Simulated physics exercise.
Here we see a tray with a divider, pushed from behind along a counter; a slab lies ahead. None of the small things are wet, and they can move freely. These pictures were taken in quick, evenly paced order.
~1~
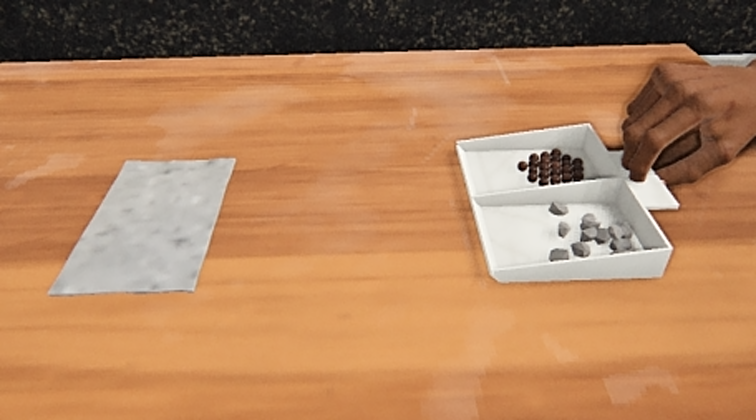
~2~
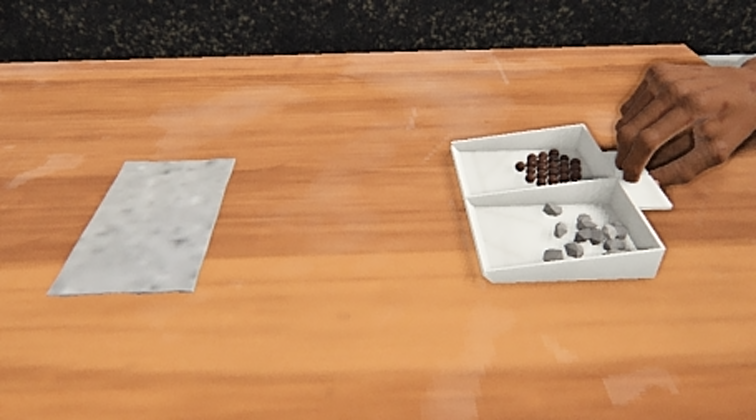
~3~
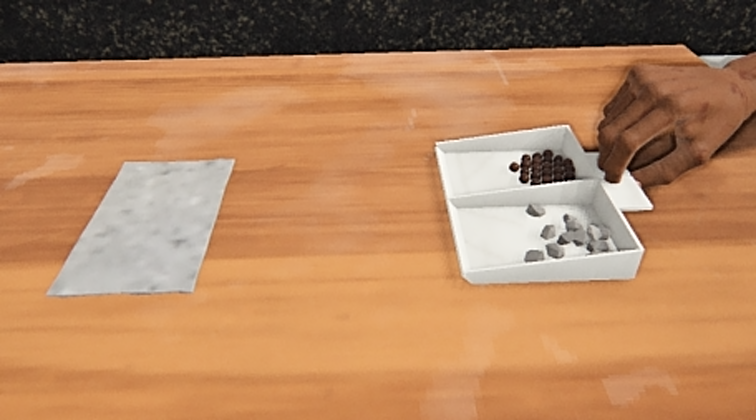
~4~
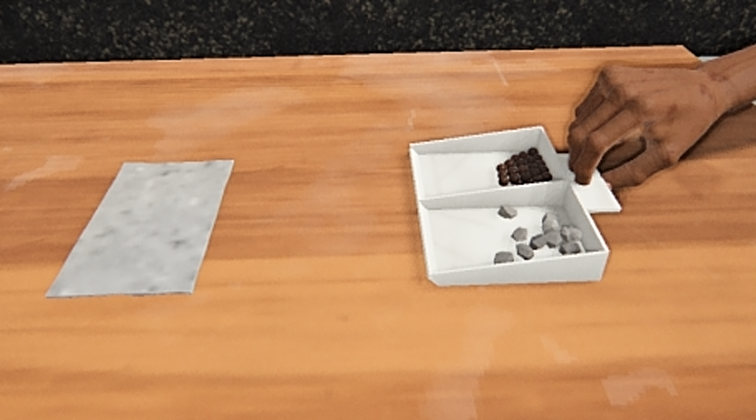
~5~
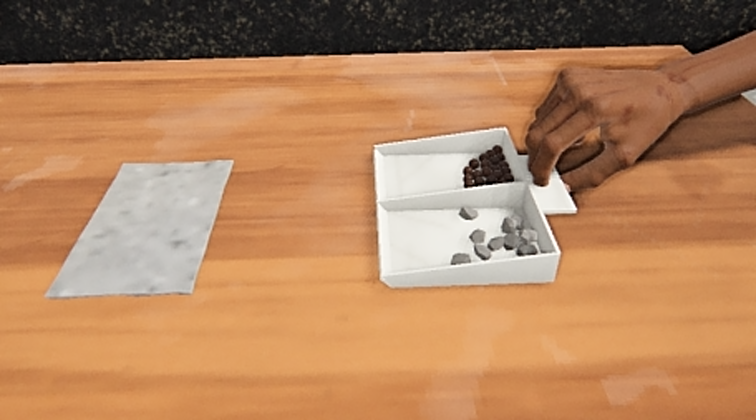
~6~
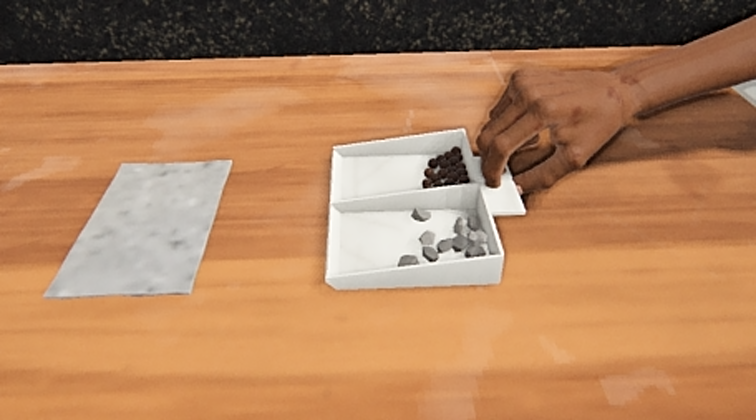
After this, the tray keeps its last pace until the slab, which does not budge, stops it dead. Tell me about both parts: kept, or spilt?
Final state - the front batch stays contained, the back batch overflows partly.
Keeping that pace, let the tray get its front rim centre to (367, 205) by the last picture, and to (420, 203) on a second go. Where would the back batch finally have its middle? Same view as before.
Roughly (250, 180), then (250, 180).
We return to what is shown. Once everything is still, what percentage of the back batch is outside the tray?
About 30 %.
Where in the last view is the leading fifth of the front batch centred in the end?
In the last view, that fifth sits at about (213, 260).
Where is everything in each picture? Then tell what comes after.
In the first picture, front rim (471, 200), at rest; slab (138, 250); front batch (602, 237), a few bits of gravel; back batch (555, 167), a few chocolate balls.
In the second picture, front rim (465, 200), hardly any of the way covered; back batch (553, 167).
In the third picture, front rim (447, 201), about a tenth of the way covered; front batch (581, 239).
In the fourth picture, front rim (418, 203), roughly a quarter of the way covered; back batch (523, 171).
In the fifth picture, front rim (377, 205), roughly a third of the way covered; front batch (510, 243).
In the sixth picture, front rim (330, 206), roughly half of the way covered; slab (134, 252); front batch (459, 244); back batch (453, 178).
Then, 0.07 s later than the last frame, tray still sliding, front rim near (275, 208); front batch all inside; back batch all inside.
Then, 0.25 s later than the last frame, tray stopped at the slab; front batch all inside, moved towards the front rim; back batch all inside, moved towards the front rim.
Then, 0.46 s later than the last frame, tray stopped at the slab; front batch all inside, moved towards the front rim; back batch roughly a quarter out of the tray.
When it is over, tray stopped at the slab; front batch all inside, moved towards the front rim; back batch roughly a quarter out of the tray.
